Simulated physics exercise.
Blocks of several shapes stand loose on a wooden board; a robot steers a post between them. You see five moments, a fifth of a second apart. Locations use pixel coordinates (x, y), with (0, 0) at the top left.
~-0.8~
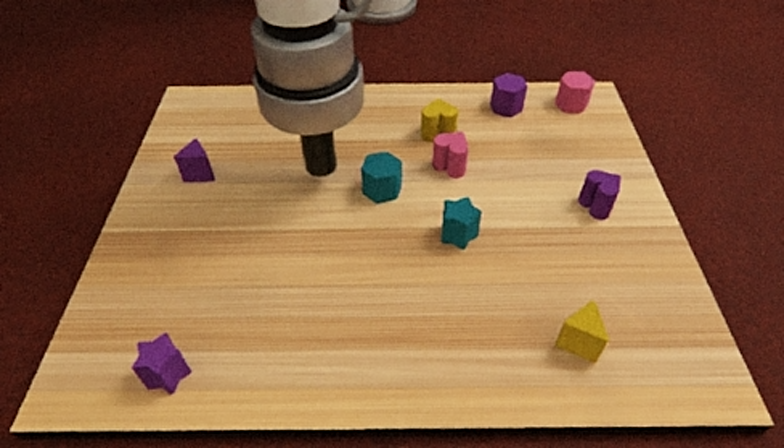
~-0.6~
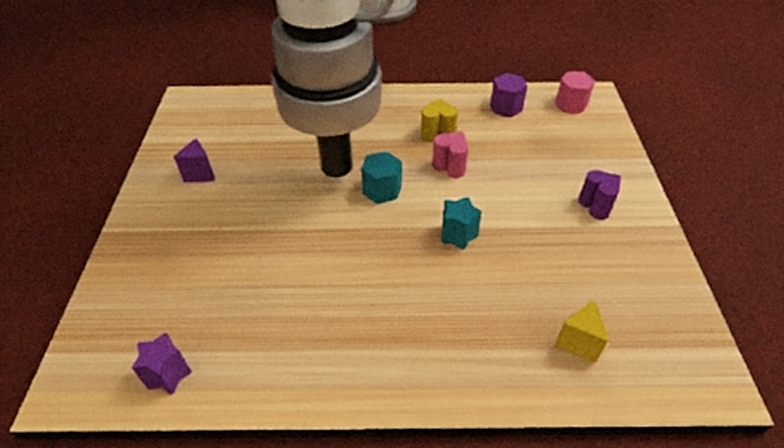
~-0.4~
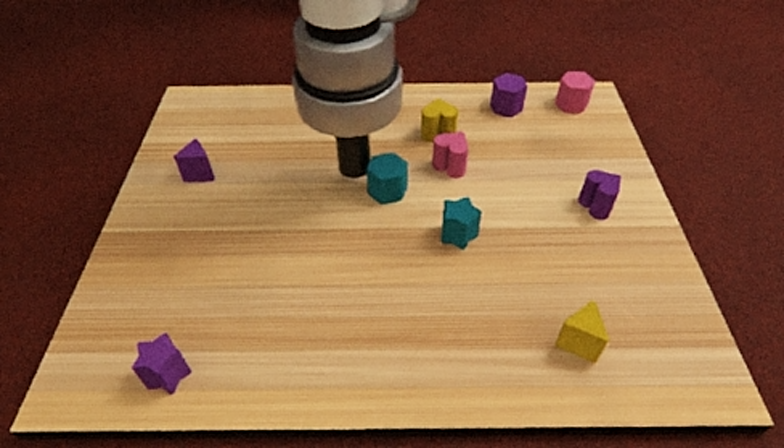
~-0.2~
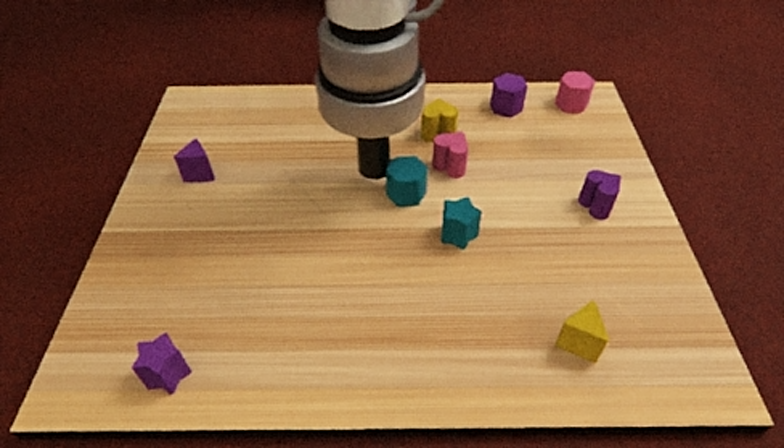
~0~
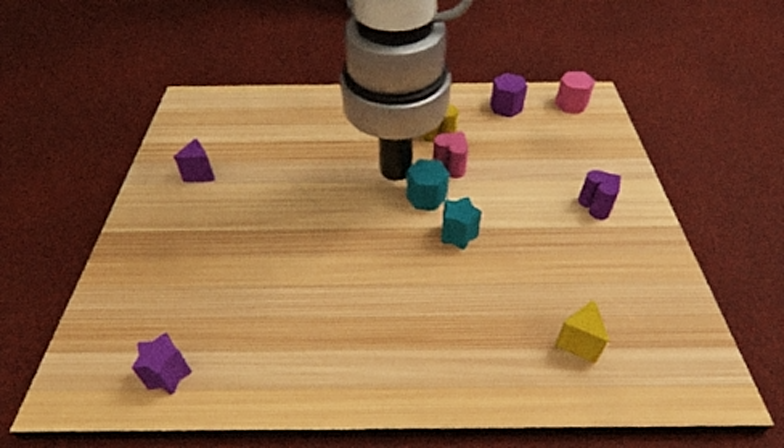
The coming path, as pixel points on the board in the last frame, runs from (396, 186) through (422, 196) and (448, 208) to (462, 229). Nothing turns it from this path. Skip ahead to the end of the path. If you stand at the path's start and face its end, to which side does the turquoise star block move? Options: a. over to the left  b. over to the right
My answer is option b.
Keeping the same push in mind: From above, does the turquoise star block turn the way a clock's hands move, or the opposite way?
Clockwise from above.
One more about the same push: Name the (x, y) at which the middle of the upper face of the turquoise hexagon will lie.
The centre of its top face lies at (500, 194).
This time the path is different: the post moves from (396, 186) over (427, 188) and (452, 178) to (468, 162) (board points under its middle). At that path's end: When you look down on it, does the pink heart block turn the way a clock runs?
No, it doesn't check out.
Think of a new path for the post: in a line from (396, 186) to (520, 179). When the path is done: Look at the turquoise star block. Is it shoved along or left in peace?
By the end it is where it was.
On the path given first. Halfway along, post at (438, 186); turquoise hexagon at (474, 184), turned 15° anticlockwise.
At the end, post at (464, 213); turquoise hexagon at (500, 194), turned 50° anticlockwise; pink heart block in place; turquoise star block at (475, 232), turned 40° clockwise.
